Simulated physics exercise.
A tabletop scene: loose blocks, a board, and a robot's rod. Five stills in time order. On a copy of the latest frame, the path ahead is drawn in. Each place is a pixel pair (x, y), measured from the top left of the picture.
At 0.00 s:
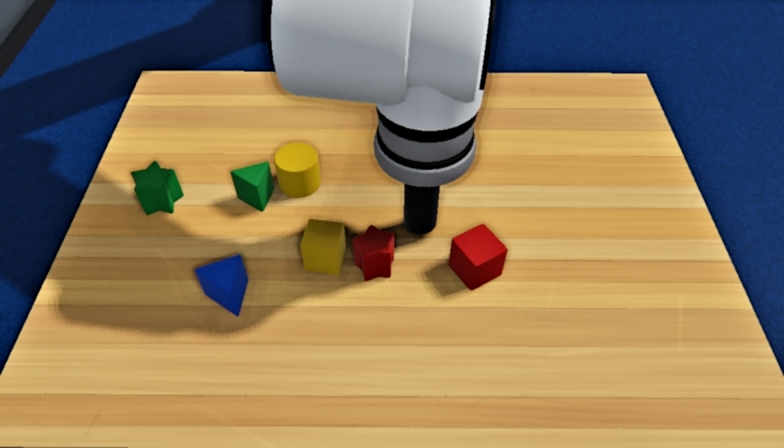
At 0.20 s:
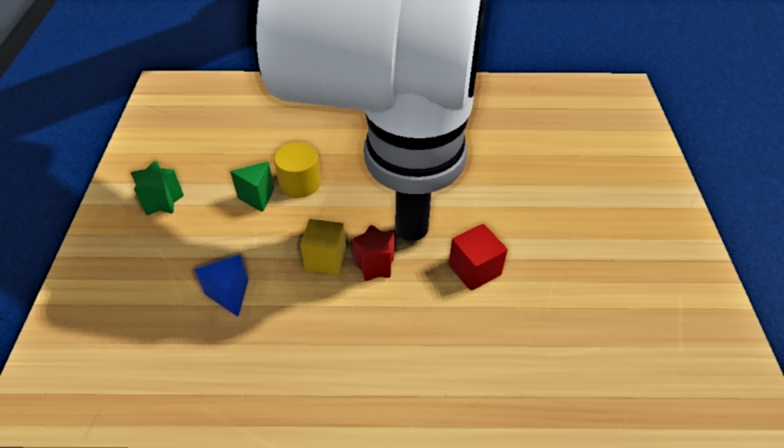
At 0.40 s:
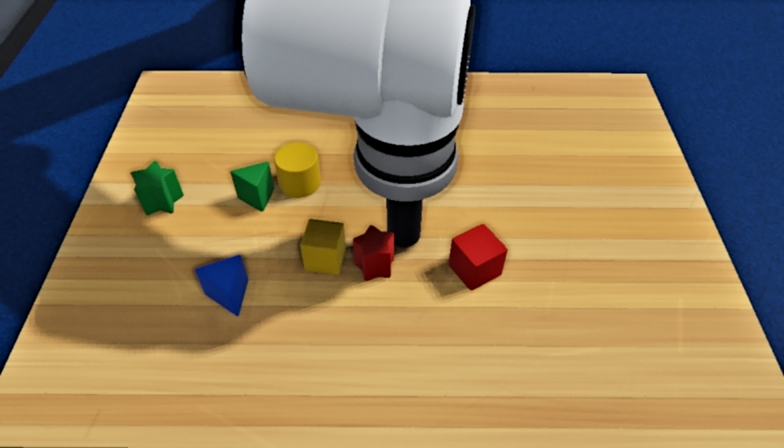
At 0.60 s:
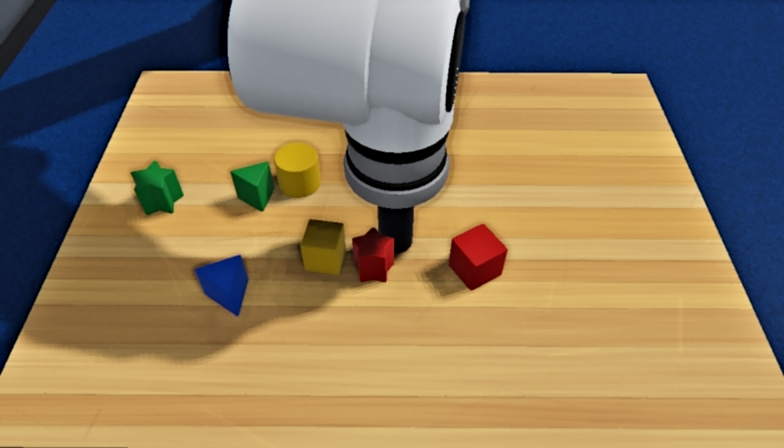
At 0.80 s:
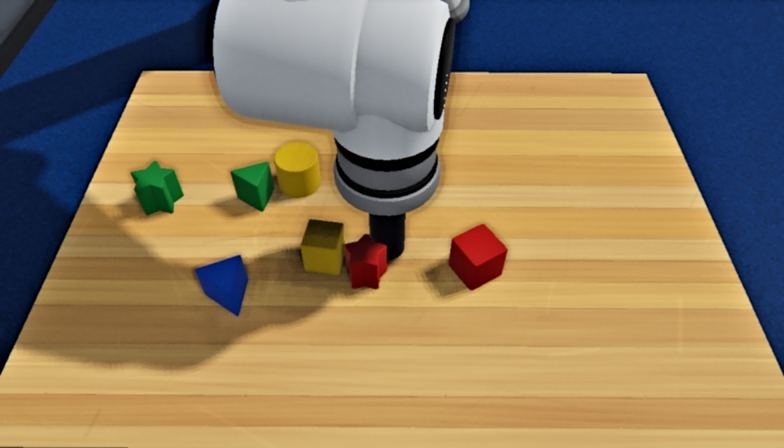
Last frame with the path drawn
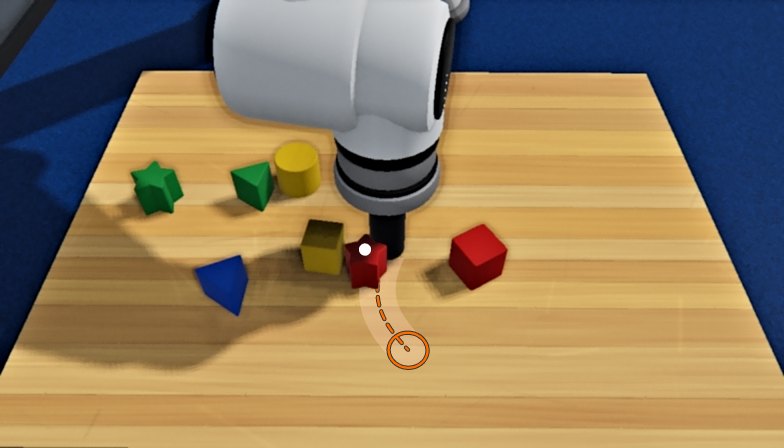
The video shows a robot arm's dark rod moving left and toward the viewer among colored blocks on a wooden tabletop, then pushing the red star block slightly in the same direction while the other blocks stay still.
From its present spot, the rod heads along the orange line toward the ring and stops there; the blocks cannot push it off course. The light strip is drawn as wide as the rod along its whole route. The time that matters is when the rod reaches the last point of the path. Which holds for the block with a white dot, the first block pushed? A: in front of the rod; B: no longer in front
(B)
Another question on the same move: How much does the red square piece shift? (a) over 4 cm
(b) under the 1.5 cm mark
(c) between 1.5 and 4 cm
It's b.
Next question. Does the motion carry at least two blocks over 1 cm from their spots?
Short answer: No.
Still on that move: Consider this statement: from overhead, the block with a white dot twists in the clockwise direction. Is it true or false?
This is true.
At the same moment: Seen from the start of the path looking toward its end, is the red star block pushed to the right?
Answer: Yes.
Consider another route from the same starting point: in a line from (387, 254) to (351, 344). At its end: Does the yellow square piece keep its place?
I believe so.
The drawn path runs from (387, 254) through (378, 285) and (384, 319) to (408, 350); the dot is on the red star block.
The first path, step by step. One third of the way, rod (377, 278); red star block (345, 274), turned 25° clockwise.
Two thirds of the way, rod (385, 313); red star block (341, 281), turned 50° clockwise.
At the end, rod (408, 343); yellow square piece not moved; red star block (341, 281), turned 50° clockwise; red square piece not moved.
